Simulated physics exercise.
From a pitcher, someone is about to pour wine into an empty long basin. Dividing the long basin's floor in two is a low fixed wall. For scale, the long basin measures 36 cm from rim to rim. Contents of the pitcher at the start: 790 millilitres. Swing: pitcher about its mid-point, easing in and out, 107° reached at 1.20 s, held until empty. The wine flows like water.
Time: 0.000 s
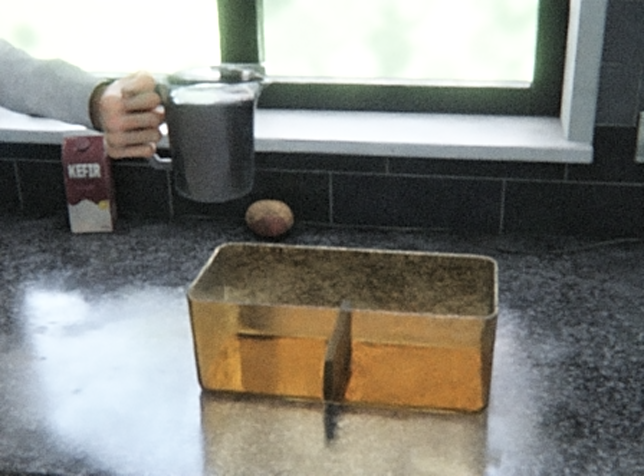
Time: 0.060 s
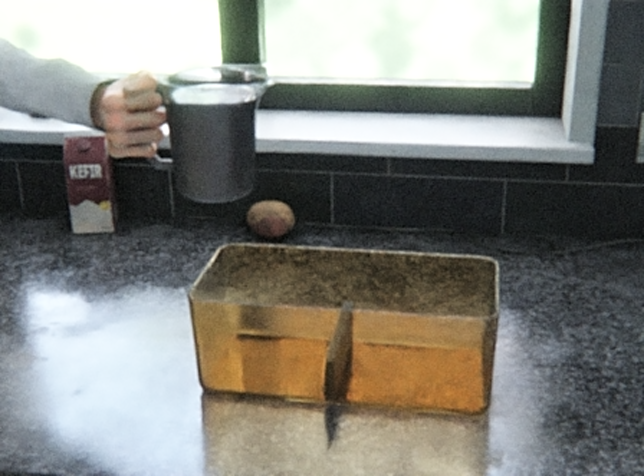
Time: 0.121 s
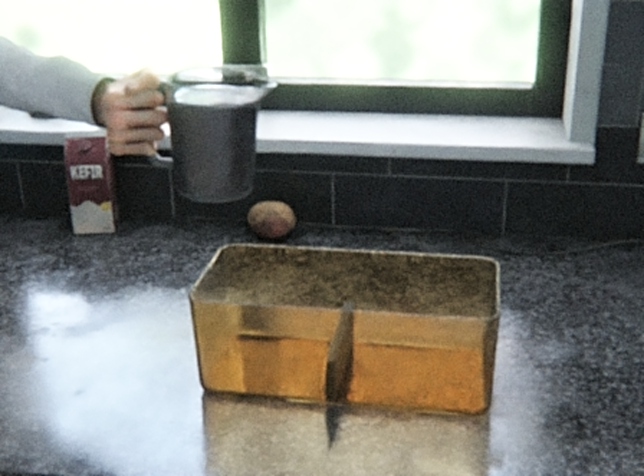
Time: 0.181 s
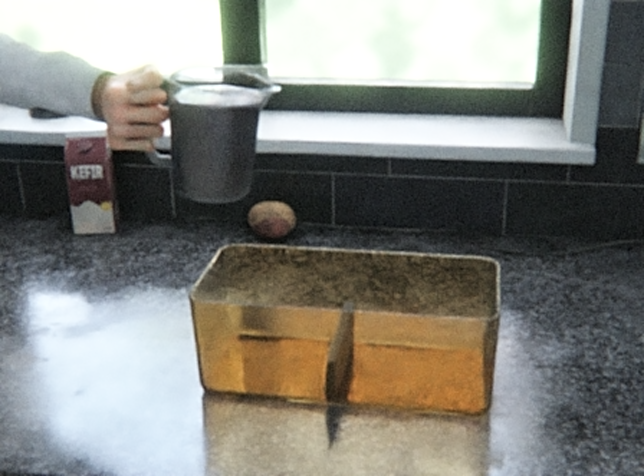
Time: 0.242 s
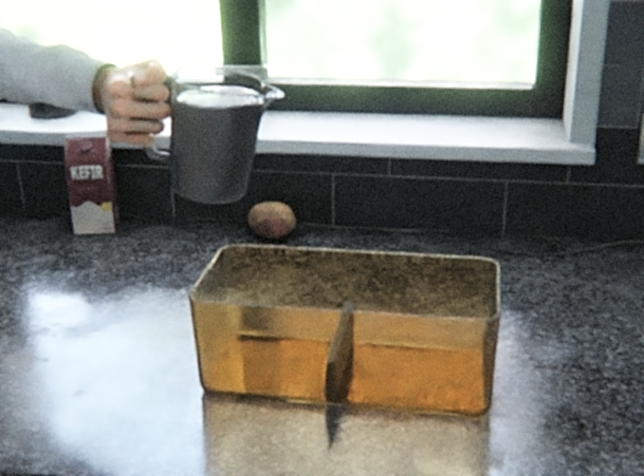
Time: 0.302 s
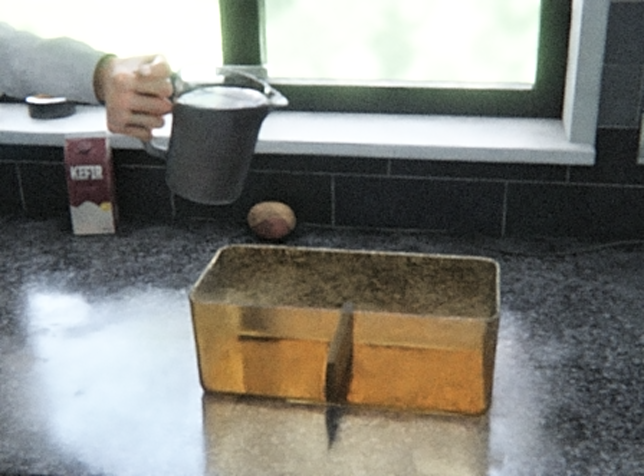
At the start, a hand at the left holds a nearly upright pitcher of dark liquid above a counter, behind a long amber basin with a divider. The hand then gradually tilts the pitcher to the right, slowly at first and then more noticeably, while the basin stays still.
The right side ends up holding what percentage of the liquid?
About 64 in every hundred parts.
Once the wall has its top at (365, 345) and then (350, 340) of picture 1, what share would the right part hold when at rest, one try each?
The first try gives 20 percent and the second 55 percent.
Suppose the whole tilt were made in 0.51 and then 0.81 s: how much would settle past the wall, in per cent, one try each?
Try 1: 45 %; try 2: 55 %.
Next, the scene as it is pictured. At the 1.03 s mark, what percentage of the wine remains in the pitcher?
Close to 24 percent of the total.
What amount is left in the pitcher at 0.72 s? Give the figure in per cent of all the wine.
Remaining: Near 76 % of the total.
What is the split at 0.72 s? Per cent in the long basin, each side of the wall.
0 on the left, 6 on the right, roughly.
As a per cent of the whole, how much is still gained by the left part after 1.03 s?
That amounts to roughly 26 per cent of the whole.
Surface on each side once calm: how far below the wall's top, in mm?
Some 44 mm on the left and 38 mm on the right.
By 0.72 s the tilt is 70° and 76 per cent is still to pour, 0 is left of the wall and 6 right of it.
By 1.03 s the tilt is 102° and 24 per cent is still to pour, 8 is left of the wall and 48 right of it.
By 1.35 s the tilt is 107° and 1 per cent is still to pour, 32 is left of the wall and 64 right of it.
By 1.70 s the tilt is 107° and 0 per cent is still to pour, 35 is left of the wall and 64 right of it.
At rest 35 per cent lies left of the wall, 64 right of it and 1 outside.
